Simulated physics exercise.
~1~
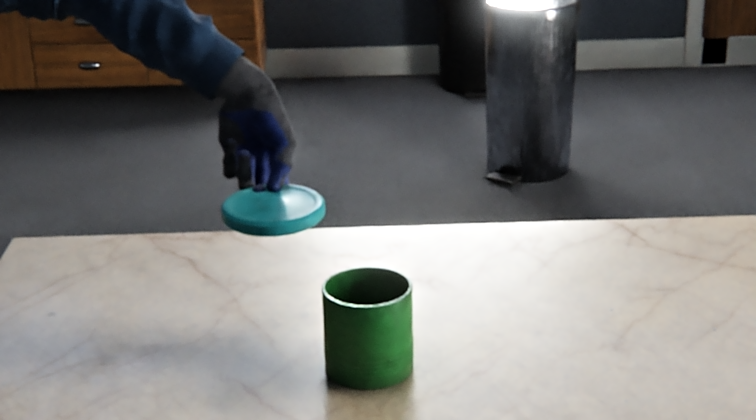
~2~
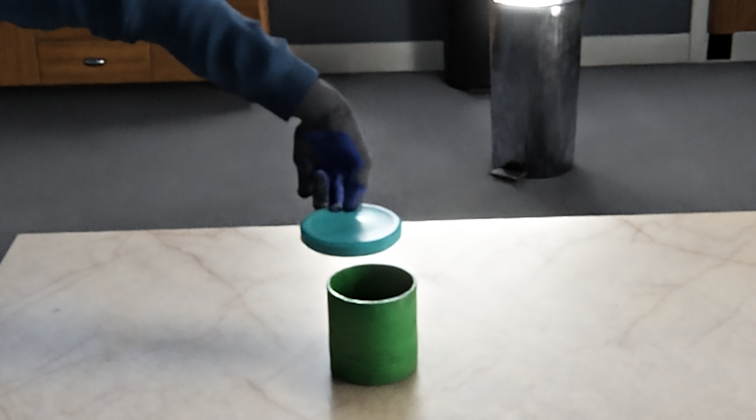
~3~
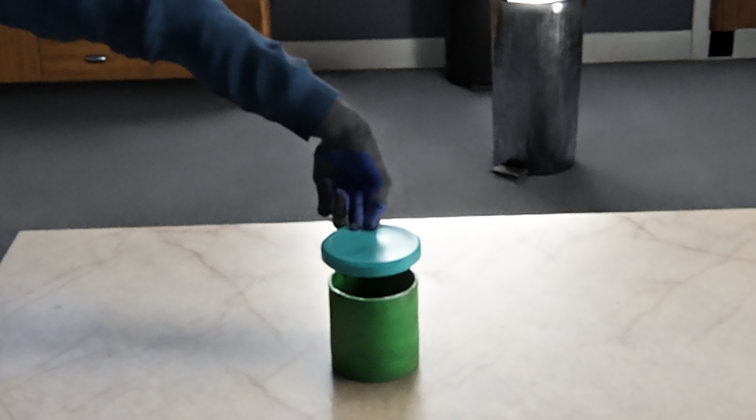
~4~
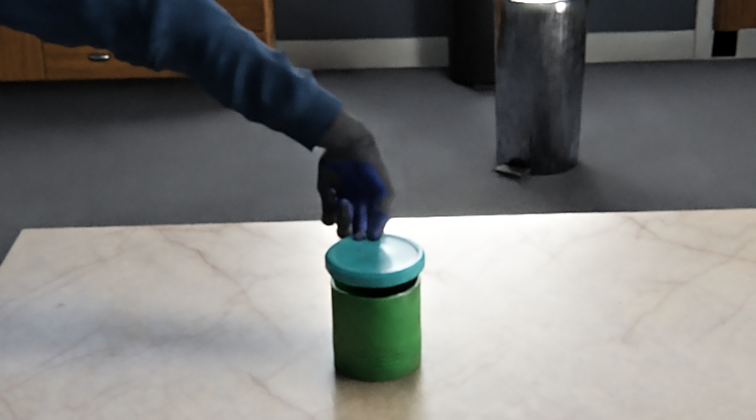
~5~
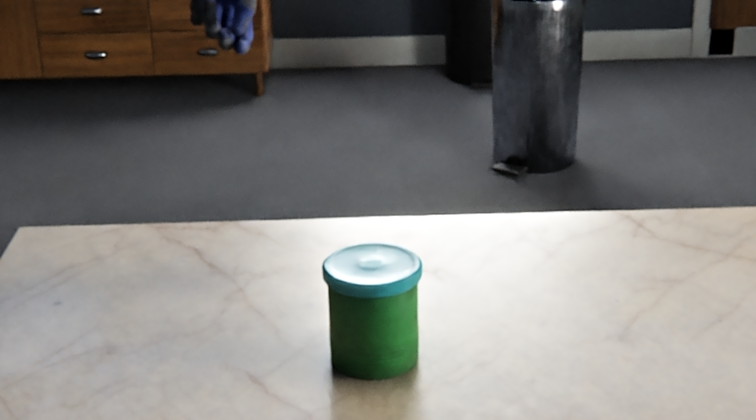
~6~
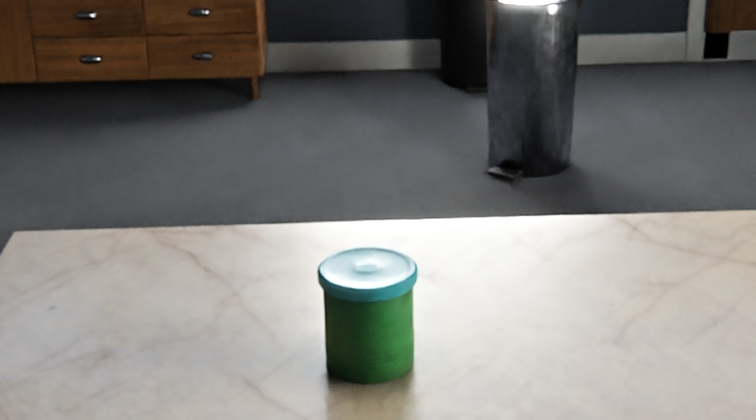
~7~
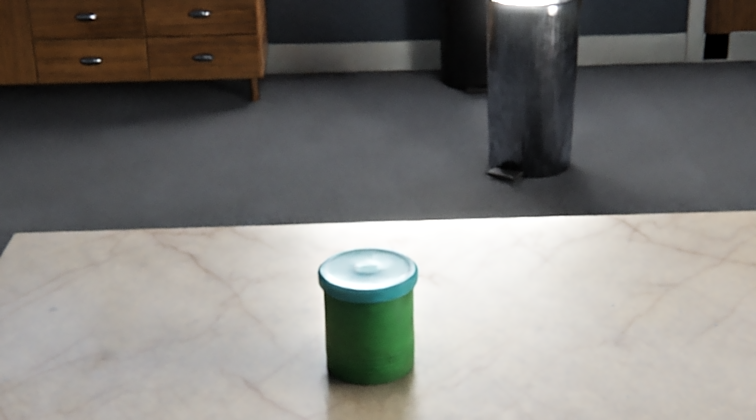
On a pale marbled tabletop, a hand in a dark blue sleeve carried a turquoise lid rightward over an open green canister and lowered it onto the rim. The hand let go and drew away, leaving the lid resting there, covering the opening.
